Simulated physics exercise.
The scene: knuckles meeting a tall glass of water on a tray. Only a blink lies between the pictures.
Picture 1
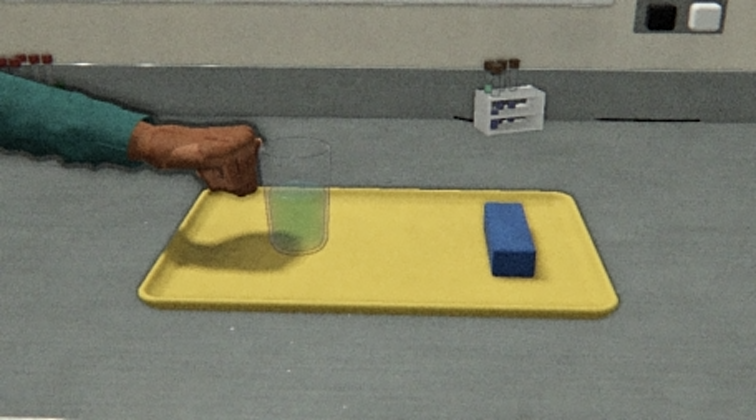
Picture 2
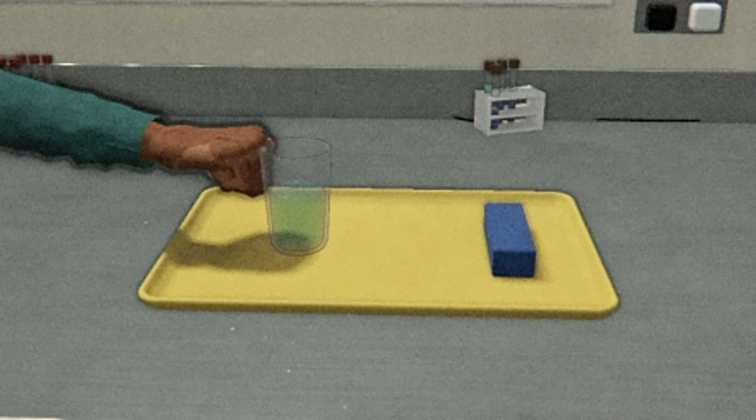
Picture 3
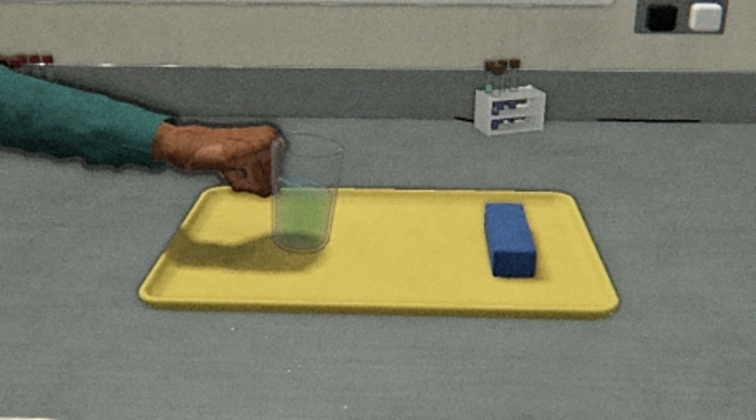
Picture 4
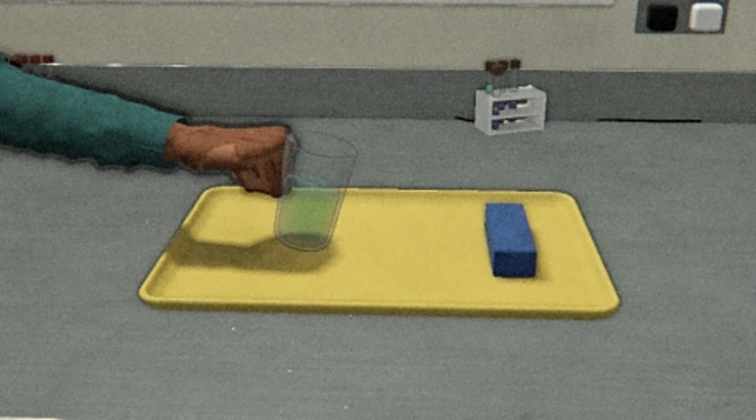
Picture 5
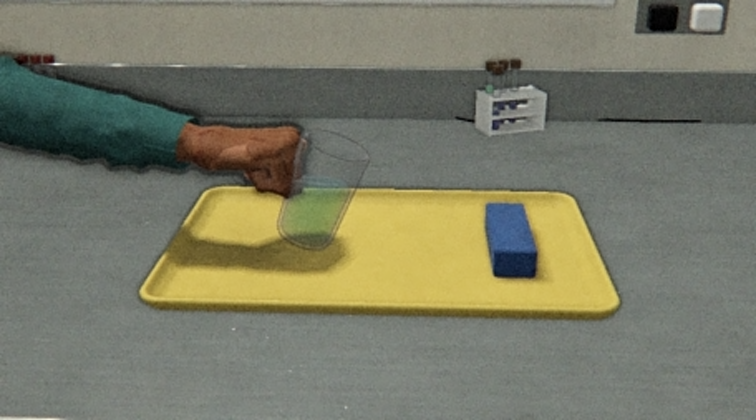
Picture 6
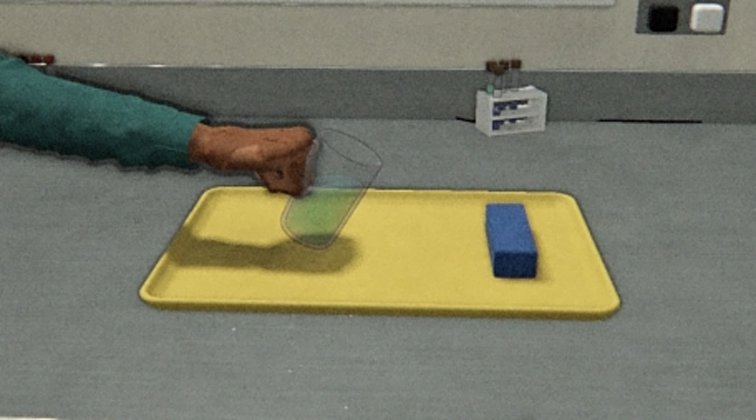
Laboratory bench, a hand pushing a clear glass of green liquid rightward on a yellow tray, the glass leaning right.
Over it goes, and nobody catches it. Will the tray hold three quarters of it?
After the fall three quarters and more stay on the tray.
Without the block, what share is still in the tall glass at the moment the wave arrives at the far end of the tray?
Close to 55 per cent.
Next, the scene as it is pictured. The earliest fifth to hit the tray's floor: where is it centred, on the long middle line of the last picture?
Roughly at (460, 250).
A moment on, the tall glass lies on its side and 100 per cent is in the glass, 0 on the tray and 0 above or beyond its rim.
Next, the tall glass lies on its side and 72 per cent is in the glass, 21 on the tray and 7 above or beyond its rim.
Then the tall glass lies on its side and 37 per cent is in the glass, 40 on the tray and 23 above or beyond its rim.
Later the tall glass lies on its side and 19 per cent is in the glass, 66 on the tray and 14 above or beyond its rim.
In the end 86 per cent is held by tray and glass, 14 is off the tray.
